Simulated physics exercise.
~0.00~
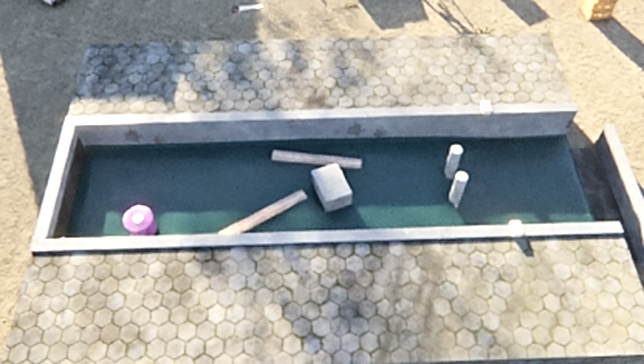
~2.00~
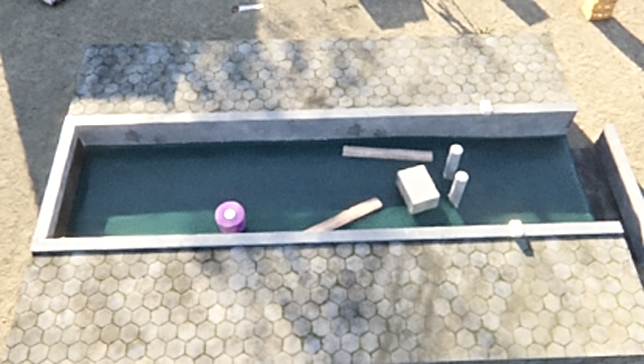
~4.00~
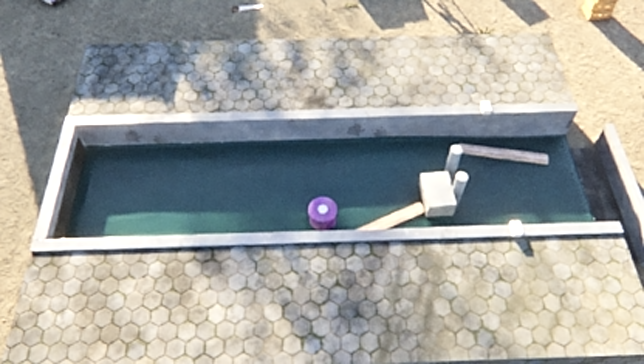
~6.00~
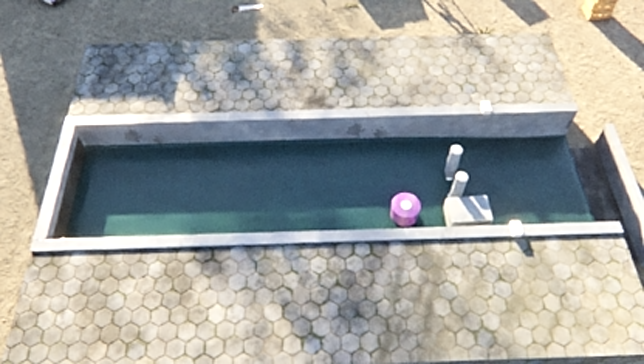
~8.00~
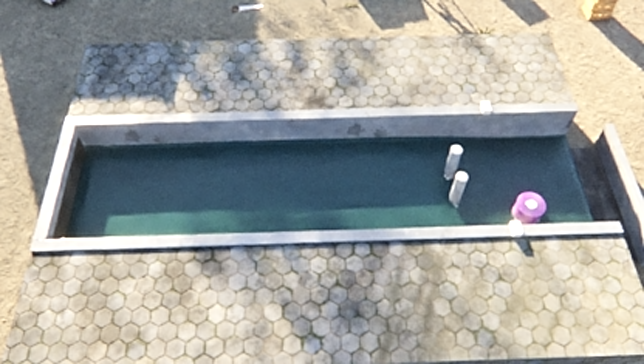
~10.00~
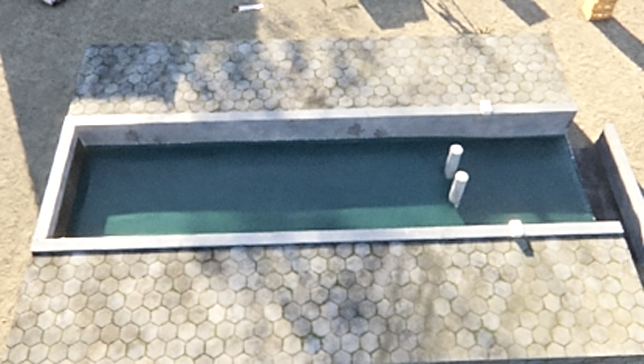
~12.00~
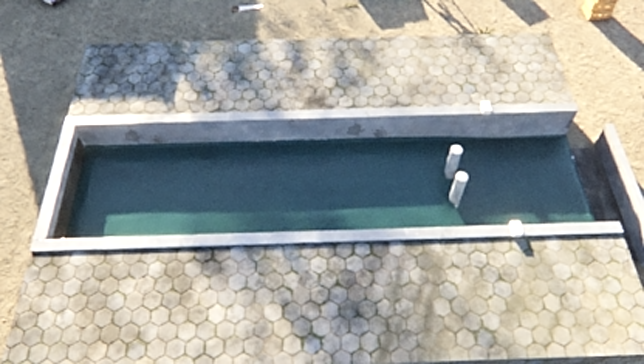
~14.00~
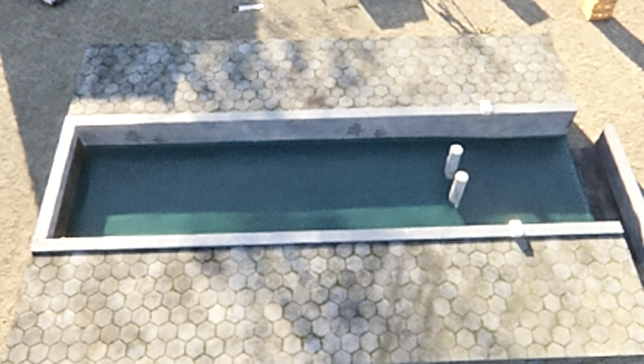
Purple tub drifting right along a stone-edged water channel behind two planks and a pale block, all disappearing, leaving two posts standing.
